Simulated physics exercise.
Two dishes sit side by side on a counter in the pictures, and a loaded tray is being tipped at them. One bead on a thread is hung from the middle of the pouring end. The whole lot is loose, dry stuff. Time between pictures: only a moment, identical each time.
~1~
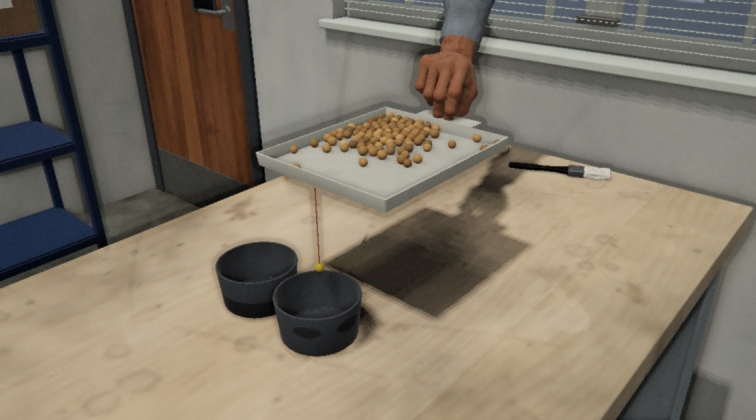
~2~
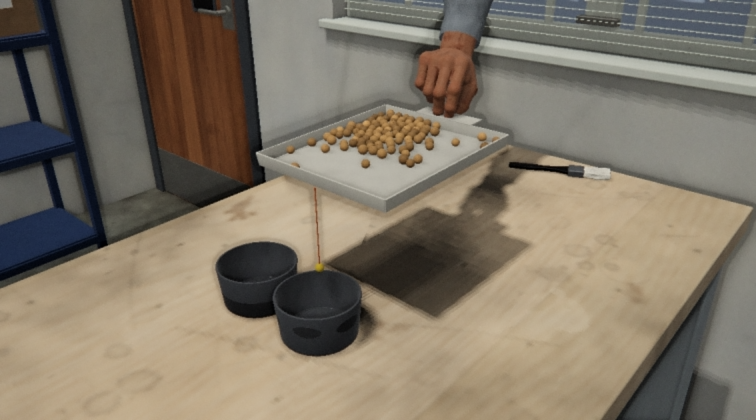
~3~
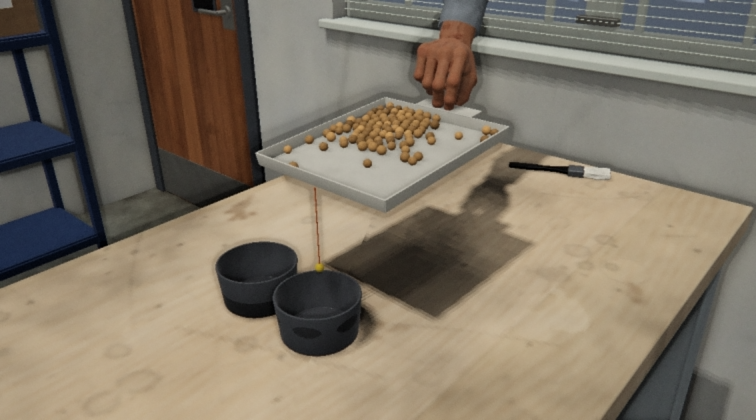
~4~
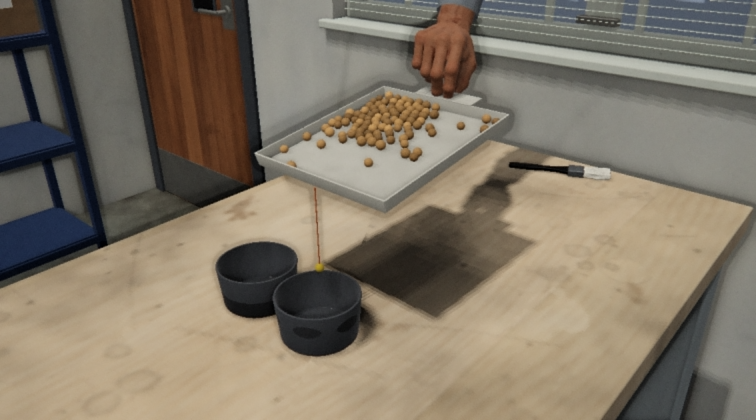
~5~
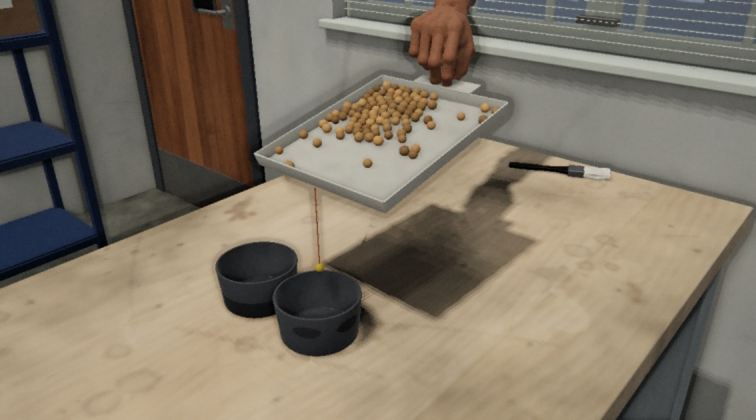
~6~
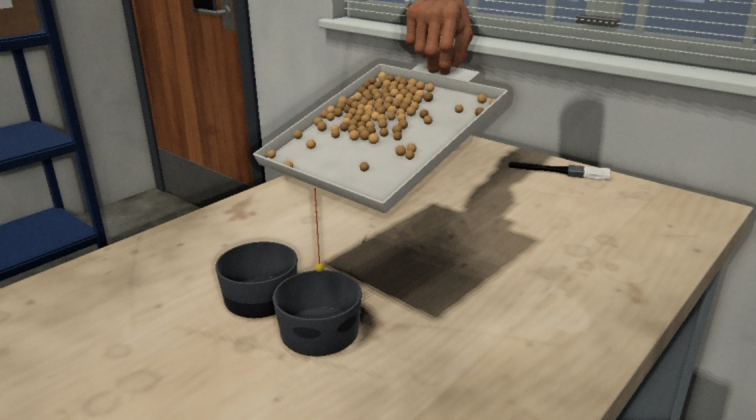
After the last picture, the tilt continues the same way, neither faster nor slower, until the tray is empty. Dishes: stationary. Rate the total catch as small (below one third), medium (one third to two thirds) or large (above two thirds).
Medium.
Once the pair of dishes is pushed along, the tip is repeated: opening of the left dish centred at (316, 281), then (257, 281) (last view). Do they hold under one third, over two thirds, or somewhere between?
Less than a third, then over two thirds.
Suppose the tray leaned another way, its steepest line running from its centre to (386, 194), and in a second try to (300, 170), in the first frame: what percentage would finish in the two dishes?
I'd expect around 0 in a hundred first and around 90 in a hundred second.
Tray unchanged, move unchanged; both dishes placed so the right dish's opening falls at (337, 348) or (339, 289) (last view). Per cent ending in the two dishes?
Close to 50 in a hundred first, close to 20 in a hundred second.
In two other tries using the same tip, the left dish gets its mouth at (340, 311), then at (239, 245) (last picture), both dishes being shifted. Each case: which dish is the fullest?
Taking them in turn, it's the one to the left and then the one to the right.
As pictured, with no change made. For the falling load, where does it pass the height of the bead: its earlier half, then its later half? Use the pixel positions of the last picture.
(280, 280) first, (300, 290) later.
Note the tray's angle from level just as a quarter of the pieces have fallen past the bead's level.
Around 95°, give or take.
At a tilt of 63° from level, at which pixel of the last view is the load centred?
Centre estimate: (310, 166).
Soon, tray tipped steeply; most on the tray; a stray few in the right dish; a small part in the left dish; a stray few outside both; a stray few in the air.
A while on, tray tipped past a quarter turn; about a quarter on the tray; about a quarter in the right dish; a small part in the left dish; about a quarter outside both; about a third in the air.
Towards the end, tray tipped past a quarter turn; about a third in the right dish; about a quarter in the left dish; about half outside both.
Finally, tray tipped past a quarter turn; about a third in the right dish; about a quarter in the left dish; about half outside both.
